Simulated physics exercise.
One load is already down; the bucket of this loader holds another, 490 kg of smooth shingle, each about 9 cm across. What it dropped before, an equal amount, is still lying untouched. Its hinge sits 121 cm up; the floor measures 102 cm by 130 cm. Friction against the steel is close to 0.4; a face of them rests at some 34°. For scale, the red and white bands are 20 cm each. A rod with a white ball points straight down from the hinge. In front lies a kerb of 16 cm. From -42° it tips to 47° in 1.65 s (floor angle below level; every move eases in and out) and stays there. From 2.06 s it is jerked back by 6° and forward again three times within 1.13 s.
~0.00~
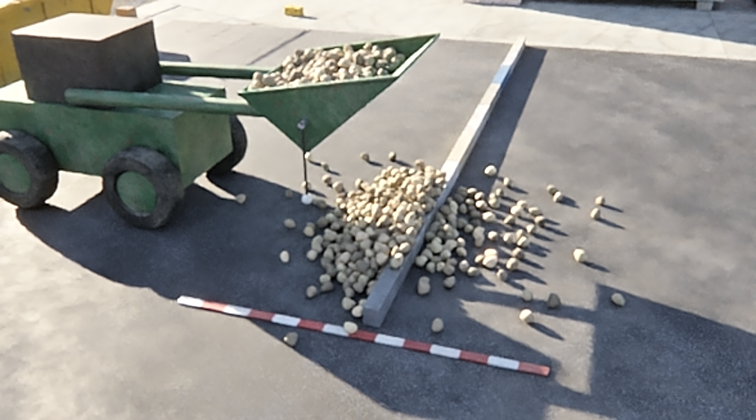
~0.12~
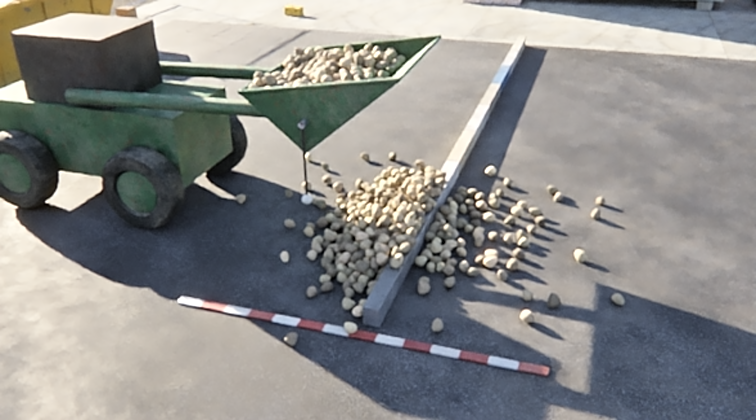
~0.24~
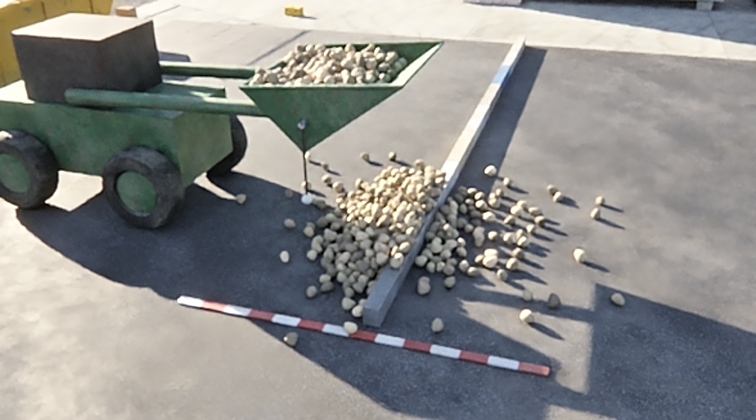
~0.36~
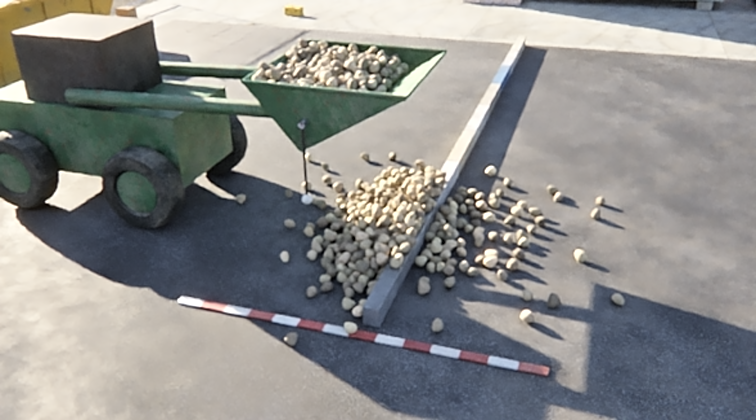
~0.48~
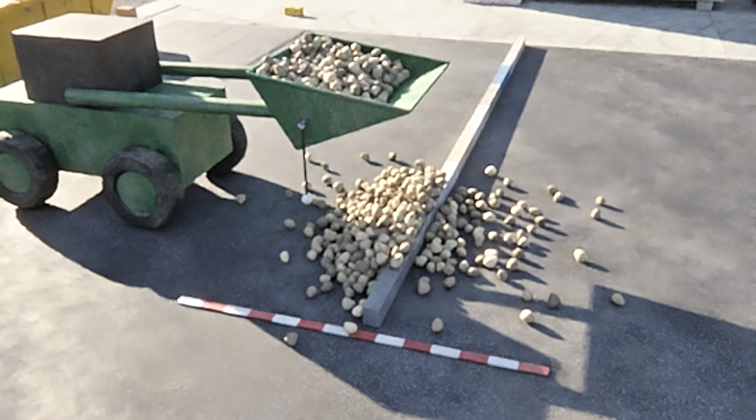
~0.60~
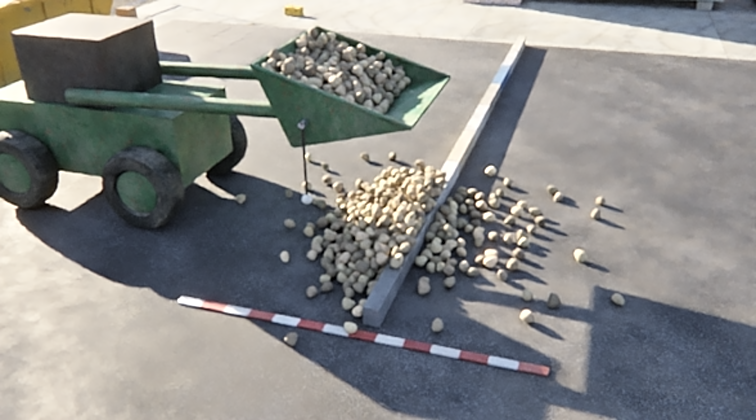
On sunlit dark paving, seen from above at an angle by a still camera, a green loader with black wheels stands at left, its raised bucket full of pale stones. Below the bucket, a pile of similar stones lies across a long grey kerb, behind a red-and-white striped rod. The bucket slowly tilts forward, its front lip lowering, and the stones inside shift slightly while the pile stays still.
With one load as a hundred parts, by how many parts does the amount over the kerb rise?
Some 64 per cent is added.
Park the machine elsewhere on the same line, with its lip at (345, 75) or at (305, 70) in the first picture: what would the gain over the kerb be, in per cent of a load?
First some 15, then 0 per cent.
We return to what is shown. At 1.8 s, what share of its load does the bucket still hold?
It holds some 20 per cent.
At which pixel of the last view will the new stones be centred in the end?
Around (447, 225).
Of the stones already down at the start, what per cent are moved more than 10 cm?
About 20 per cent.
After 1.2 s the floor is at 33°; in per cent of one load, 97 in the bucket, 84 on this side of the kerb, 18 over the kerb; the foremost stones are at (574, 241).
After 1.8 s the floor is at 47°; in per cent of one load, 22 in the bucket, 127 on this side of the kerb, 51 over the kerb; the foremost stones are at (574, 241).
After 3.6 s the floor is at 47°; in per cent of one load, 0 in the bucket, 117 on this side of the kerb, 83 over the kerb; the foremost stones are at (593, 255).
After 6.5 s the floor is at 47°; in per cent of one load, 0 in the bucket, 117 on this side of the kerb, 83 over the kerb; the foremost stones are at (593, 255). Net gain over the kerb, 64.
